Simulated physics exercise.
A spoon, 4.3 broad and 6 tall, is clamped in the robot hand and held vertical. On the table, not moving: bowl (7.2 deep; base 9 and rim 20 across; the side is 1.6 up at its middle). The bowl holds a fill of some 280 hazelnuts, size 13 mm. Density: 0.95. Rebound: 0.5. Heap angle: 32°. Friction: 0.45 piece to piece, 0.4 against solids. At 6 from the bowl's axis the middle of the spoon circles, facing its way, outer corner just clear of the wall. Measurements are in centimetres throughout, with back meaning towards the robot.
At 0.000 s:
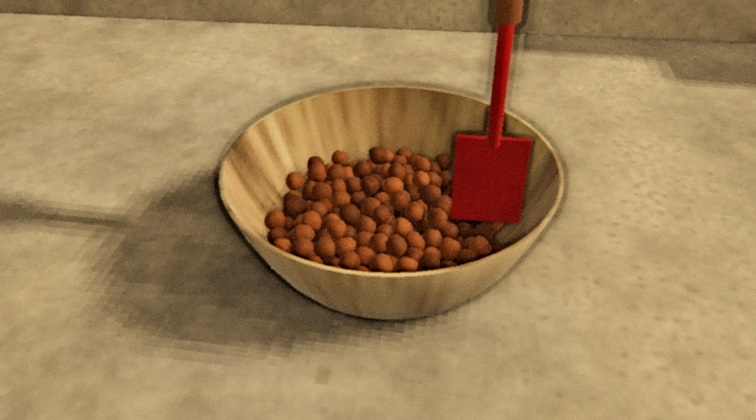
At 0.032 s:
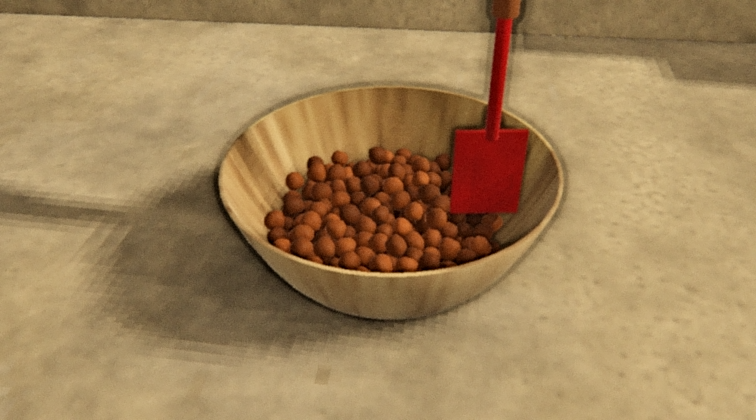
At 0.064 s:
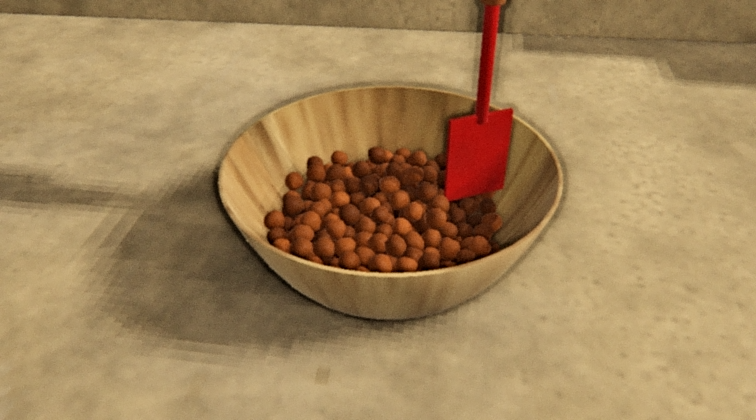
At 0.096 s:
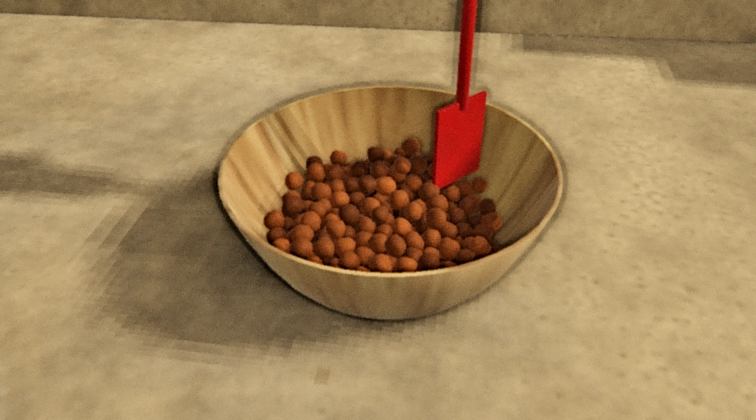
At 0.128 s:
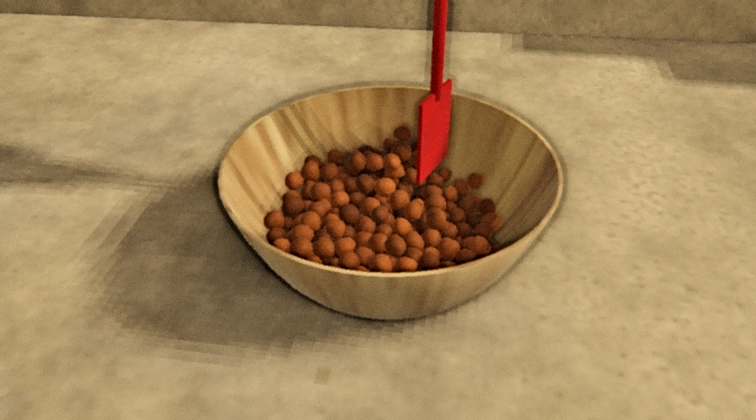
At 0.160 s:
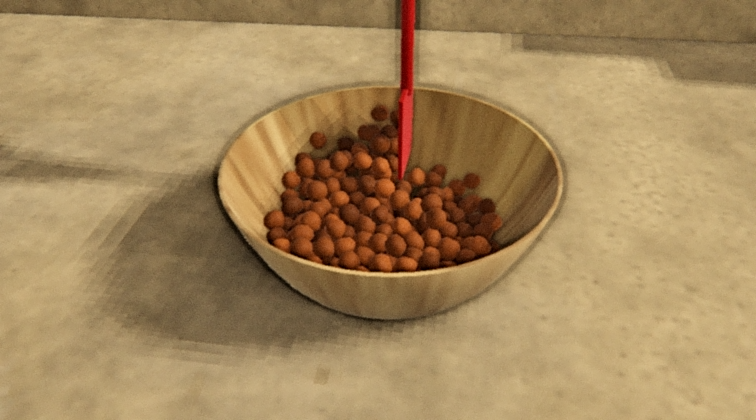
A red, flat-bladed spoon with a brown grip hangs upright at the right side of a pale wooden bowl of reddish-brown hazelnuts. The bowl sits on a mottled beige tabletop, seen from above at an angle by a still camera, with a soft shadow to its left. The spoon sweeps leftward and back through the nuts, turning edge-on and pushing some up the bowl's far side.
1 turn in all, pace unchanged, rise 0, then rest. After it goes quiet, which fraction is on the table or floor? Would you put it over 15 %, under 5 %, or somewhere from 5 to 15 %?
I would put it from 5 to 15 %.
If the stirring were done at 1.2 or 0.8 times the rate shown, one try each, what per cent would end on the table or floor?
Estimates in order: Near 15 % and near 5 %.
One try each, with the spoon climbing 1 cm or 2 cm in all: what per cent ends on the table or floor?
Roughly 0 percent, then roughly 0 percent.
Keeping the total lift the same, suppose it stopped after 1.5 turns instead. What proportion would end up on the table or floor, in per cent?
I'd reckon near 15 per cent.
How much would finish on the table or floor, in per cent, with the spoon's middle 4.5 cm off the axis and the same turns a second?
In that case some 5 %.
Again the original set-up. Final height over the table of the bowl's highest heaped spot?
The peak stands near 6.0 centimetres up.
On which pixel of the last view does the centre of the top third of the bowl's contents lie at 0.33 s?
Centre estimate: Approx. (327, 234) px.
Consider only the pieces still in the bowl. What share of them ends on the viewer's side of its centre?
Around 45 percent of it.
After 0.33 s, 190° round, highest piece 10 above the table; 280 in the bowl, 5 in flight or on the tool.
After 0.50 s, 295° round, highest piece 9 above the table; 271 in the bowl, 10 on the table or floor, 4 in flight or on the tool.
After 0.79 s, 0° round, highest piece 7 above the table; 258 in the bowl, 27 on the table or floor.
After 1.49 s, 0° round, highest piece 6 above the table; 258 in the bowl, 27 on the table or floor.
At rest, 258 in the bowl, 27 on the table or floor. That is 9 % on the table or floor.
